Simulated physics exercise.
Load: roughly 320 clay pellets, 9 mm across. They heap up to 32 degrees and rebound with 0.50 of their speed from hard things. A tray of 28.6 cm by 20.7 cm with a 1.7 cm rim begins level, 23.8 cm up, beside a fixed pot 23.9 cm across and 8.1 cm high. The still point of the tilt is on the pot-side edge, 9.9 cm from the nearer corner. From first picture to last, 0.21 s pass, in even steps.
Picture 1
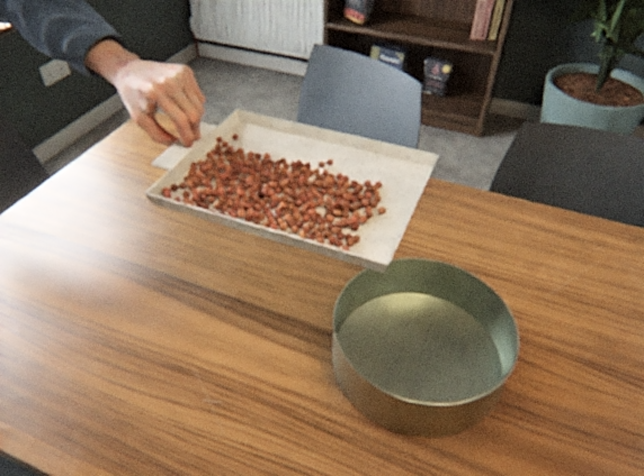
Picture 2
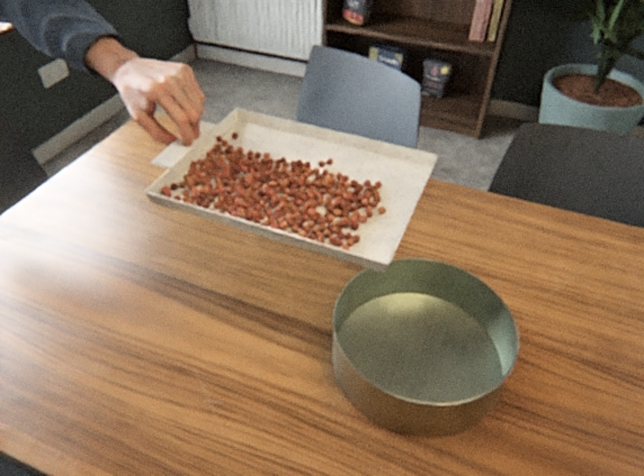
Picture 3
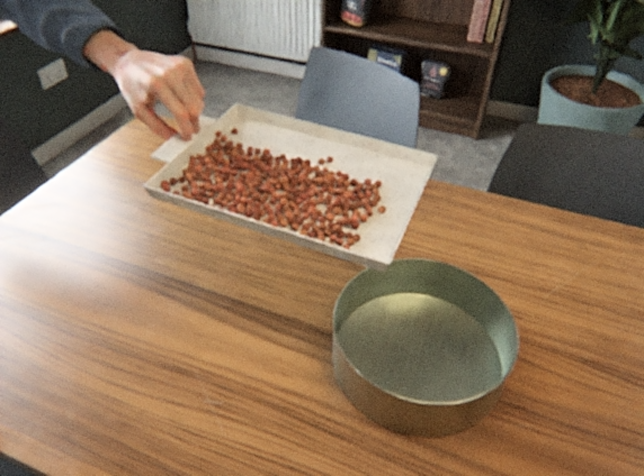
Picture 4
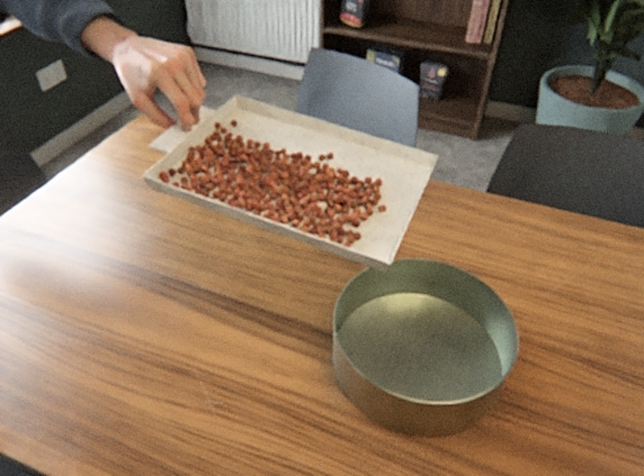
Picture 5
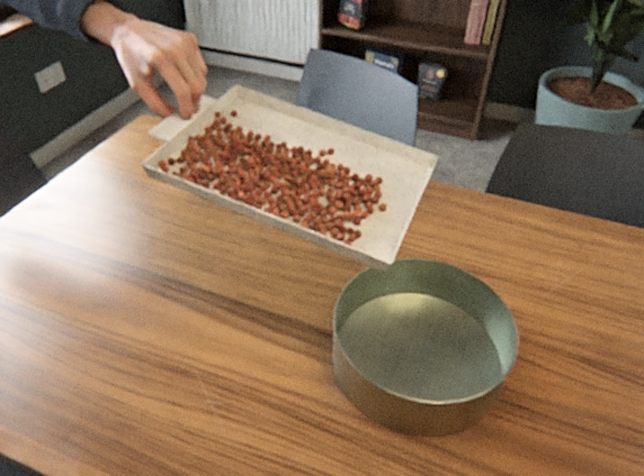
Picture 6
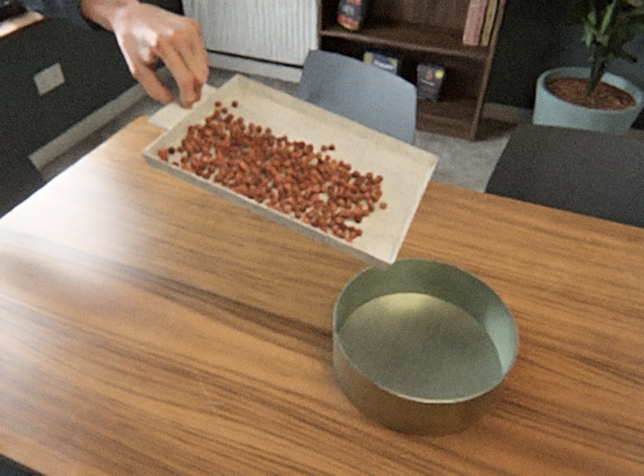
A hand slowly raised the left end of a pale tray of reddish-brown clay pellets, tilting it gently toward a round, empty greenish pot on a wooden table, while the pellets barely shifted.
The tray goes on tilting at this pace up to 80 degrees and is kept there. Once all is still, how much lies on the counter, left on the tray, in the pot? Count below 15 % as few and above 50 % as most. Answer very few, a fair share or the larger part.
Counter very few, tray a fair share, pot the larger part.
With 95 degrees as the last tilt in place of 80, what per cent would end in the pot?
Then about 90 per cent.
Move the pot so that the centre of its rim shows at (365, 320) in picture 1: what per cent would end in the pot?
Some 45 per cent.
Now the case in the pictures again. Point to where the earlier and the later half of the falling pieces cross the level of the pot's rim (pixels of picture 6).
At about (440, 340), then at (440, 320).
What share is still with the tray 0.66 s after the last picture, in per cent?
Roughly 90 per cent.
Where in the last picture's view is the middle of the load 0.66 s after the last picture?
Near (405, 201).
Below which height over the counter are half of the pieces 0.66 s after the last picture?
About 26 cm.
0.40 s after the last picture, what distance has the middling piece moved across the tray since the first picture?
About 8 cm.
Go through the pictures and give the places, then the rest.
Tray tilt 0 degrees, front corners at (150, 192) and (386, 260); middle of the pieces at (278, 191); pot at (425, 322), in the first picture.
Tray tilt 1 degrees, front corners at (150, 190) and (386, 260); middle of the pieces at (278, 190), in the second picture.
Tray tilt 2 degrees, front corners at (149, 185) and (387, 260); middle of the pieces at (278, 187), in the third picture.
Tray tilt 5 degrees, front corners at (148, 175) and (388, 260), lowest corner right back; middle of the pieces at (278, 182), in the fourth picture.
Tray tilt 9 degrees, front corners at (147, 163) and (389, 259), lowest corner right back; middle of the pieces at (279, 176), in the fifth picture.
Tray tilt 12 degrees, front corners at (147, 152) and (390, 259), lowest corner right back; middle of the pieces at (280, 170); pot at (424, 321), in the sixth picture.
Then, 0.40 s after the last picture, tilt 45 degrees; the tray holds 100 %, the pot 0 %.
Then, 0.66 s after the last picture, tilt 66 degrees; the tray holds 90 %, the pot 0 %.
Then, 1.04 s after the last picture, tilt 80 degrees; the tray holds 75 %, the pot 20 %.
In the end, counter 5 %, tray 40 %, pot 60 %.
